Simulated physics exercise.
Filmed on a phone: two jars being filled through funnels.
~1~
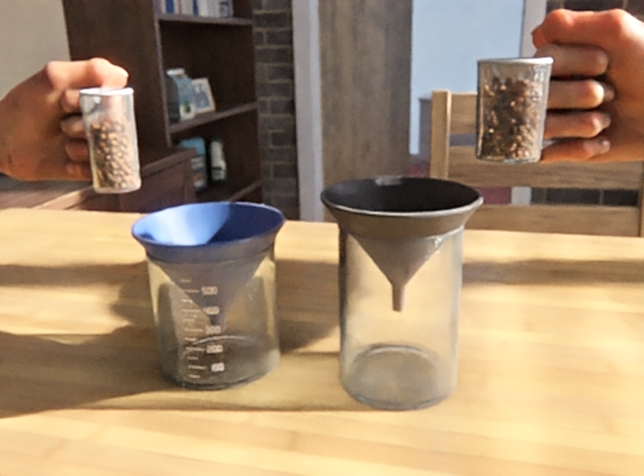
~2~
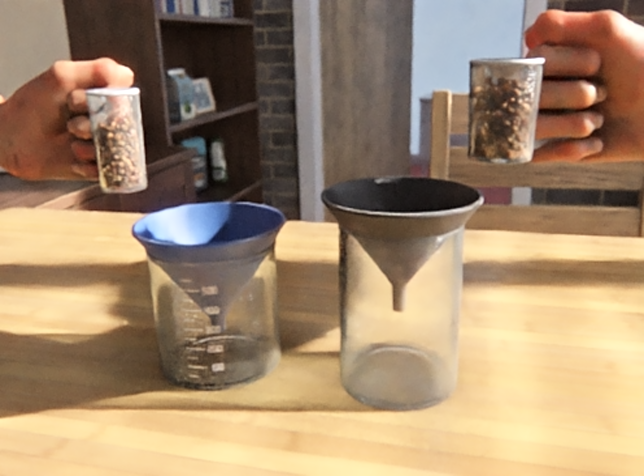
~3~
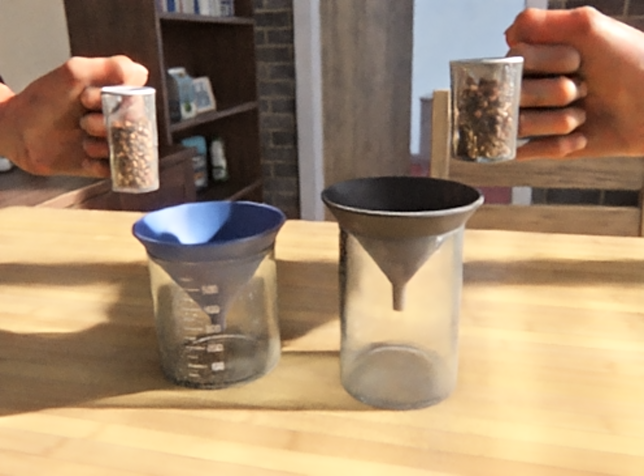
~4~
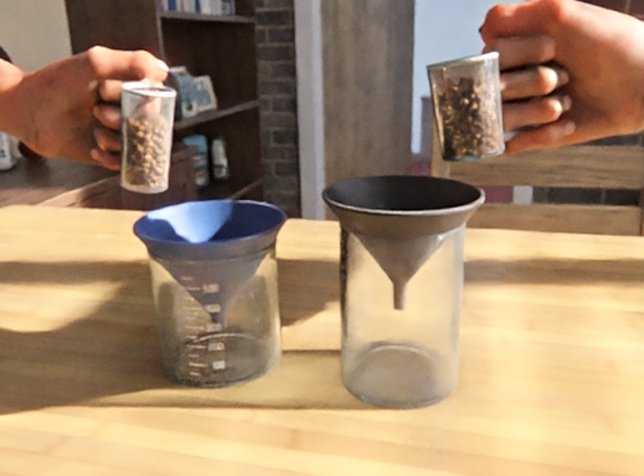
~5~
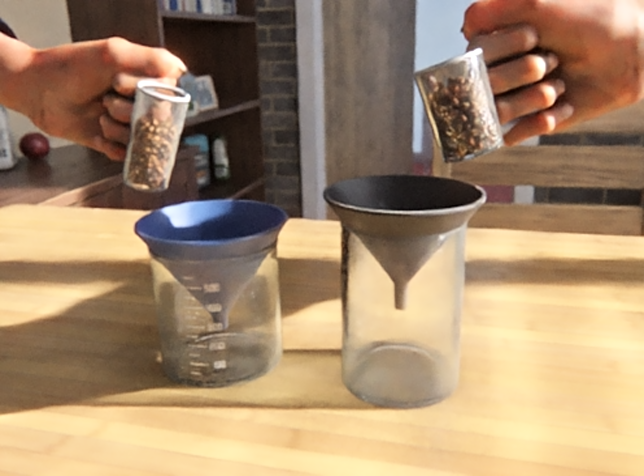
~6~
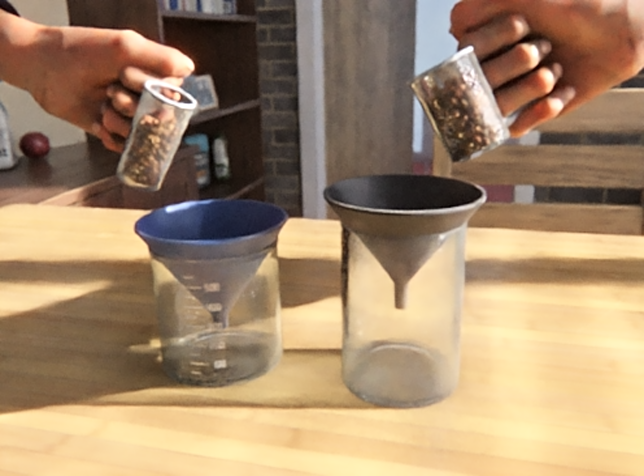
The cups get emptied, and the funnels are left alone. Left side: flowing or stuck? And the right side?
The left funnel gets blocked and the right funnel gets blocked.
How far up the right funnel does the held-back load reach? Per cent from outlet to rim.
It comes to 70 per cent or so.
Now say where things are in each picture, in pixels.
The first picture shows left funnel at (210, 234), outlet at (218, 328), under two pieces wide; left cup at (112, 141), holding cereal balls; right funnel at (400, 207), outlet at (399, 313), about one piece wide; right cup at (510, 110), holding cereal balls.
The second picture shows left cup at (118, 141), upright; right cup at (502, 110), upright.
The third picture shows left cup at (132, 140), tipped 2°; right cup at (484, 110), tipped 2°.
The fourth picture shows left cup at (147, 139), tipped 10°; right cup at (467, 108), tipped 10°.
The fifth picture shows left cup at (154, 138), tipped 19°; right cup at (460, 108), tipped 19°.
The sixth picture shows left funnel at (213, 231), outlet at (221, 325); left cup at (154, 138), tipped 29°; right funnel at (403, 205), outlet at (401, 311); right cup at (460, 108), tipped 29°.
Then, 0.41 s past the last view, left, all still in the cup; right, all still in the cup.
Then, 0.85 s past the last view, left, all still in the cup; right, nearly all still in the cup, a stray few in or over the funnel.
Then, 1.38 s past the last view, left, a small part still in the cup, nearly all in or over the funnel, a stray few down in the jar; right, a stray few still in the cup, nearly all in or over the funnel, a stray few down in the jar.
Finally, left, nearly all stuck in the funnel, a stray few down in the jar; right, nearly all stuck in the funnel, a stray few down in the jar.
